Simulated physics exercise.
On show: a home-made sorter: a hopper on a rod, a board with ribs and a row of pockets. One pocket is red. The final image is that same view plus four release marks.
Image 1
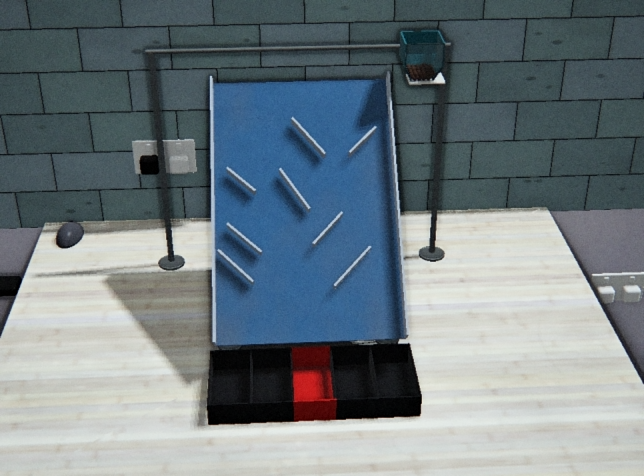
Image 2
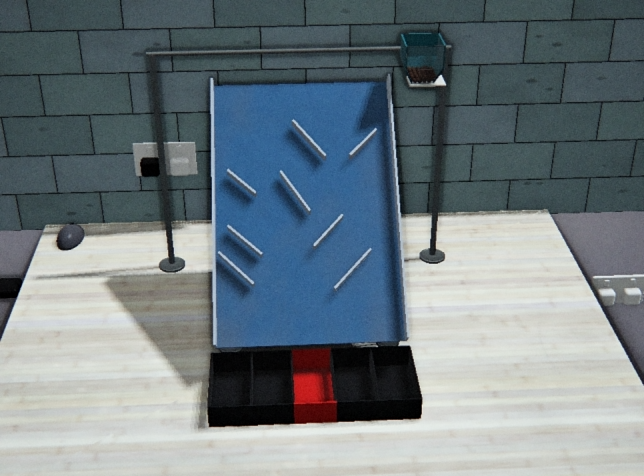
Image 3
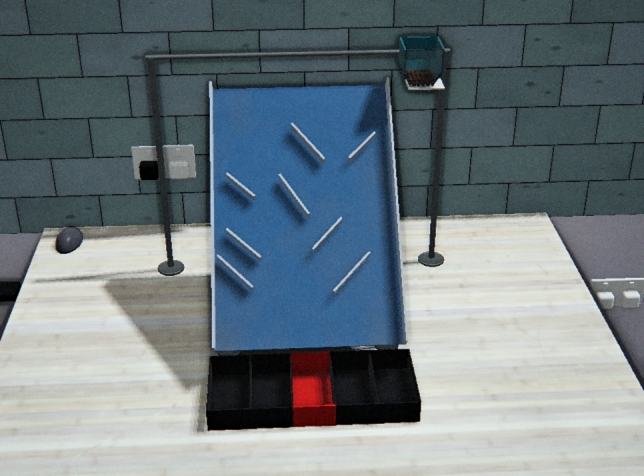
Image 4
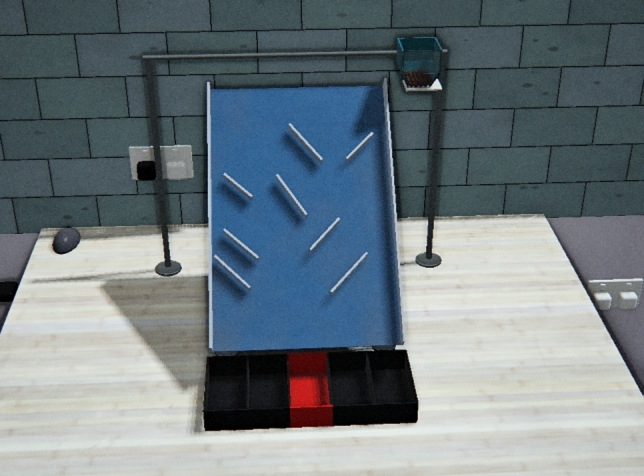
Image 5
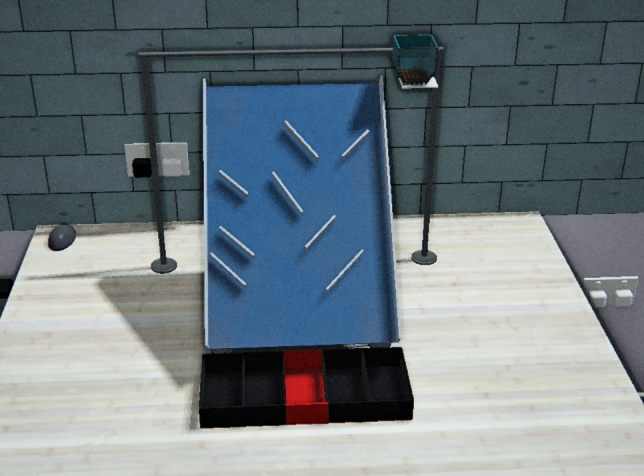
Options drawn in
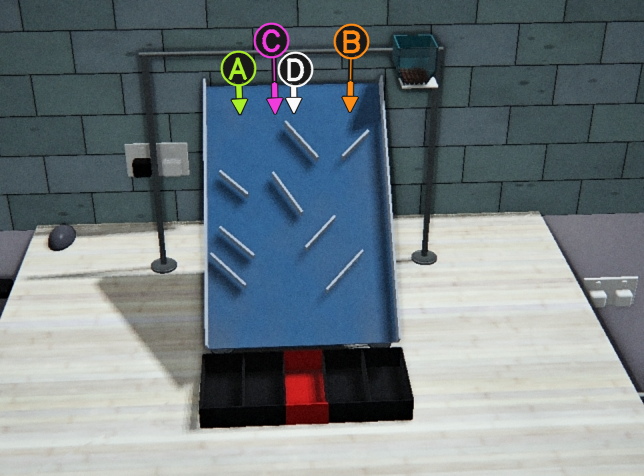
Nothing moves but a slight drift of the view over a ribbed blue board, raised hopper and pockets, one red.
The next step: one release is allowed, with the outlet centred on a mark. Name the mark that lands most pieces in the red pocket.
Go for A.
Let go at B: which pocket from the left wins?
The second.
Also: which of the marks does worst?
Here it is mark B.
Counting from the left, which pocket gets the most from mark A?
It is the third one.
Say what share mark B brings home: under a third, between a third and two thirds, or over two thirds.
Under a third.
On the marked copy, mark A meets the board at (239, 108); mark B meets the board at (350, 106); mark C meets the board at (275, 108); mark D meets the board at (293, 107).
With A, close to two thirds in the red pocket, a small share in other pockets, close to a quarter outside the box.
With B, none at all in the red pocket, all but a few in other pockets, a small share outside the box.
With C, close to a third in the red pocket, close to half in other pockets, a small share outside the box.
With D, close to a quarter in the red pocket, close to two thirds in other pockets, a small share outside the box.
